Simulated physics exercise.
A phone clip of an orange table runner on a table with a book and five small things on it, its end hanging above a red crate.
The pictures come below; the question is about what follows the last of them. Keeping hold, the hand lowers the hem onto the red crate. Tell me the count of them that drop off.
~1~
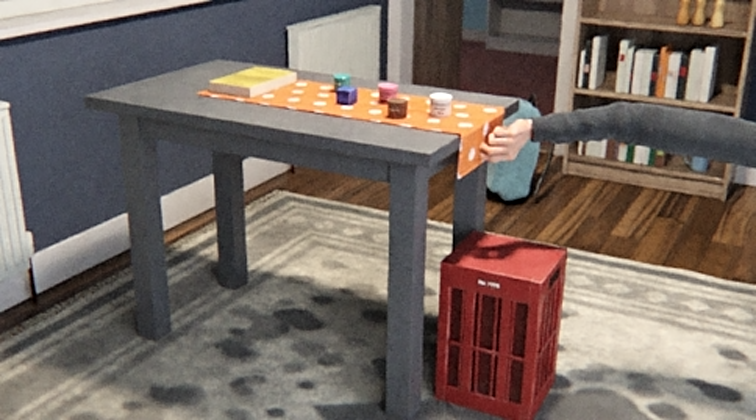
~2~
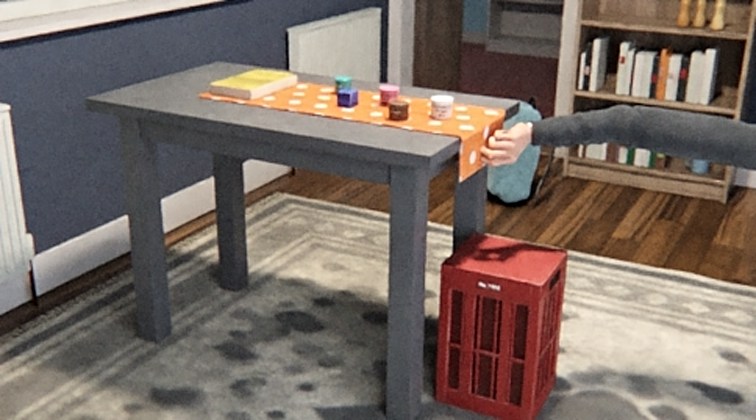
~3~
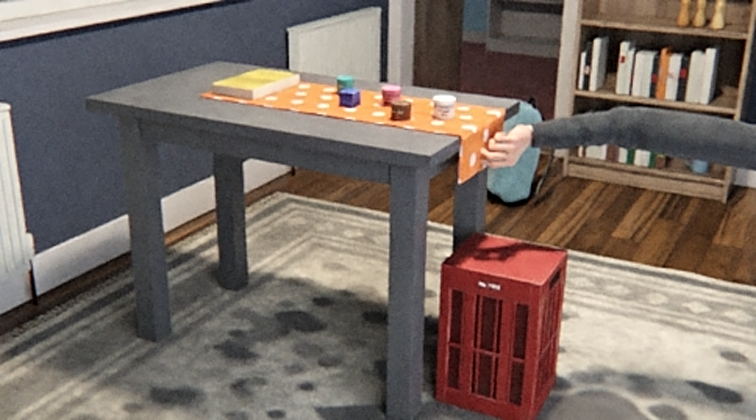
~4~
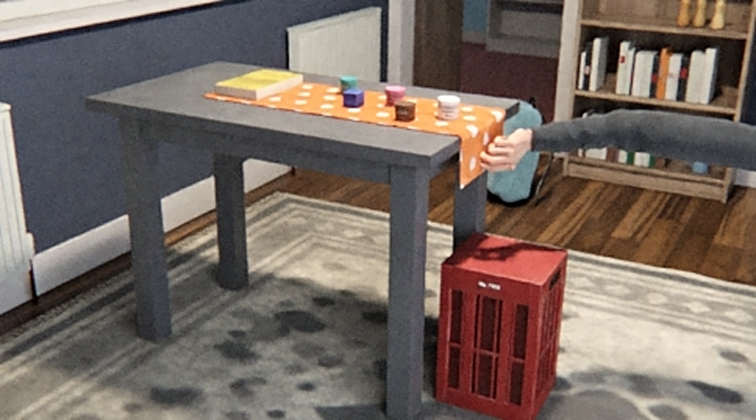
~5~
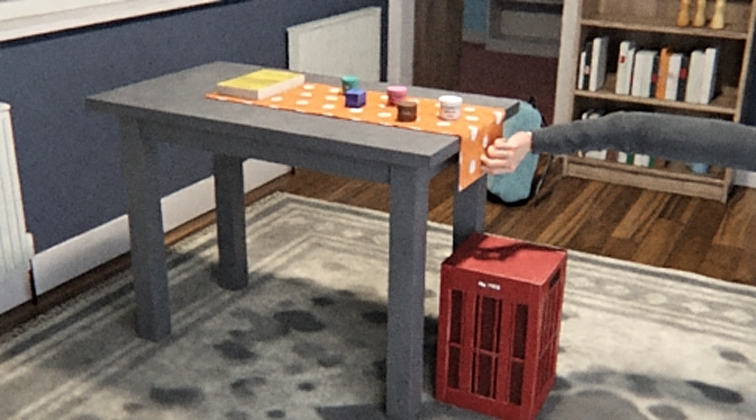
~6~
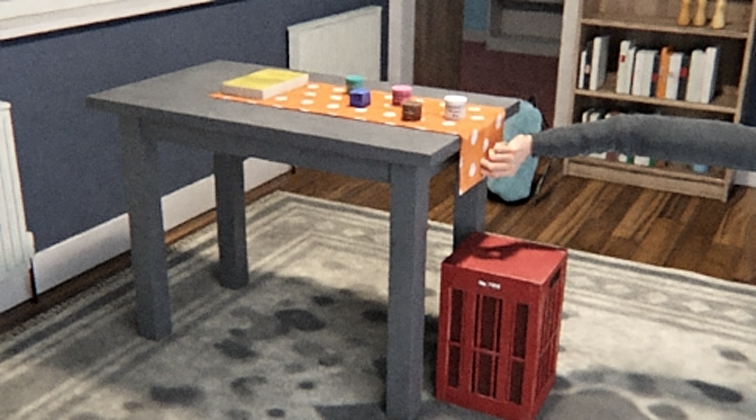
I expect two of them not to stay on top.
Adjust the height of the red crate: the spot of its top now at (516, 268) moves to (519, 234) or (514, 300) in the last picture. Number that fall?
The count comes out 1 and 3.
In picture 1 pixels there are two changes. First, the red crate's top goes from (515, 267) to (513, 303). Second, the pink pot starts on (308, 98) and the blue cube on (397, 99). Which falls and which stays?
Result: Pink pot still there, blue cube gone.
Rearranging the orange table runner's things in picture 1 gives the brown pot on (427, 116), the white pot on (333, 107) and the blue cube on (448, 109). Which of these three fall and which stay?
The brown pot will end up down, the white pot will stay where it is, and the blue cube will end up down.
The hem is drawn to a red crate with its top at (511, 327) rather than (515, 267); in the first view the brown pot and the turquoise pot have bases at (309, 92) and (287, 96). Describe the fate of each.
The brown pot stays aboard, and the turquoise pot stays aboard.
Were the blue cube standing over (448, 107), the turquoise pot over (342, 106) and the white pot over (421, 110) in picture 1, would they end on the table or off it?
So, the blue cube ends up down, the turquoise pot makes it through, the white pot ends up down.
A little later, hem near (480, 232); white pot gone.
Next, hem on the crate; white pot and brown pot gone.
When it is over, hem on the crate; white pot and brown pot gone. The count of fallen things is two.
